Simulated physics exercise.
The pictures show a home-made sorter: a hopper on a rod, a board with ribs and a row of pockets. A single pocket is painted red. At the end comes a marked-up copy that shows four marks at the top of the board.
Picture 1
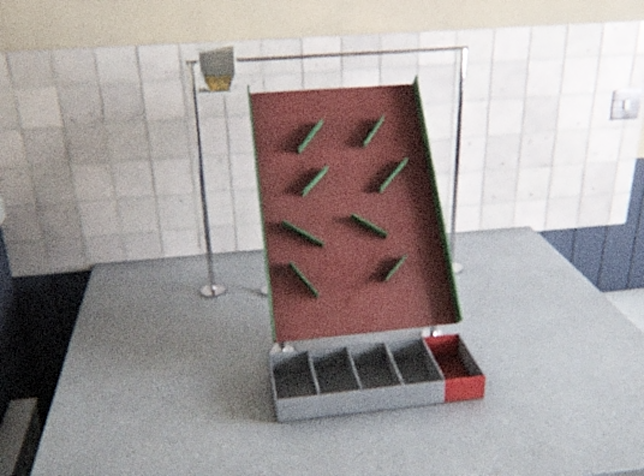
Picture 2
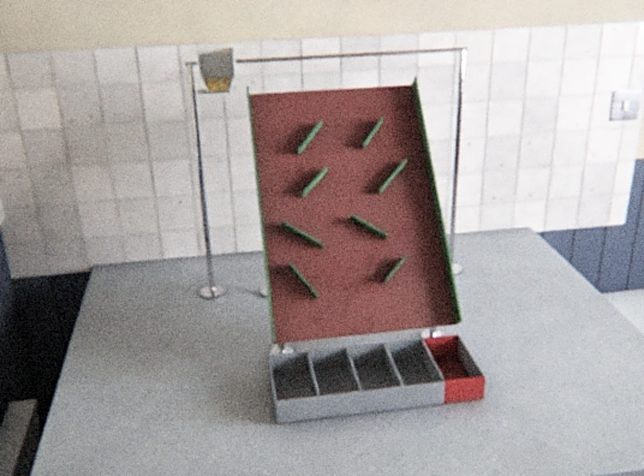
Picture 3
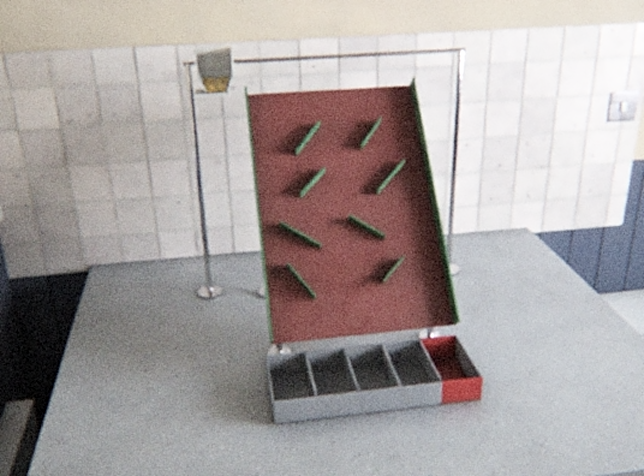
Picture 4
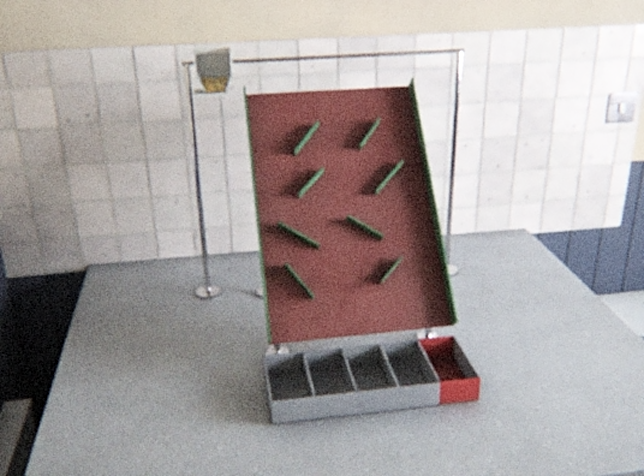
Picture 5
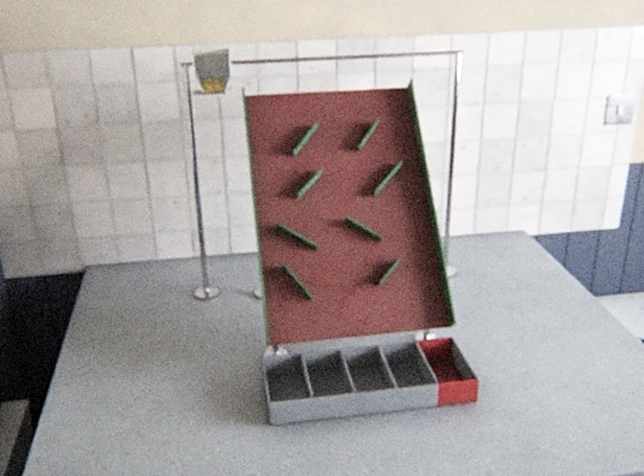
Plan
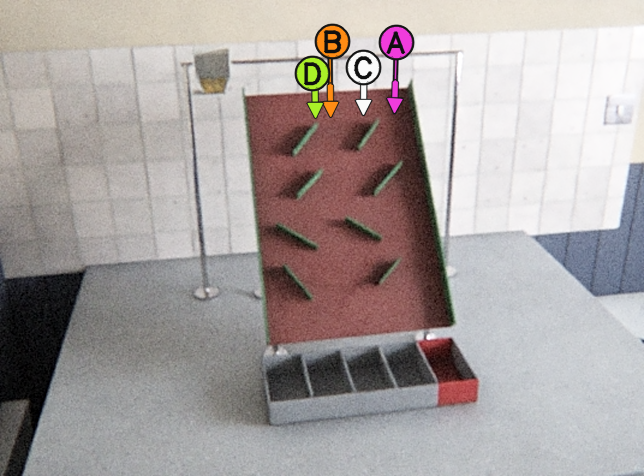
The view shifts very slightly while the hopper, ribbed board and pockets stay still.
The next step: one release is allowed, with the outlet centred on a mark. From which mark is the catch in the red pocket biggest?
Best: A.
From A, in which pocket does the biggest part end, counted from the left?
The fifth from the left.
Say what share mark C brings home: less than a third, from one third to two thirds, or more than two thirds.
Mark C gives less than a third.
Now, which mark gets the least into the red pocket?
That is mark C.
On the marked copy, mark A meets the board at (394, 107); mark B meets the board at (330, 111); mark C meets the board at (363, 109); mark D meets the board at (315, 112).
Choosing A, close to two thirds in the red pocket, close to a quarter in other pockets, a small share outside the box.
Choosing B, close to a third in the red pocket, close to two thirds in other pockets.
Choosing C, close to a quarter in the red pocket, the bulk in other pockets, only a few outside the box.
Choosing D, close to a third in the red pocket, close to two thirds in other pockets.
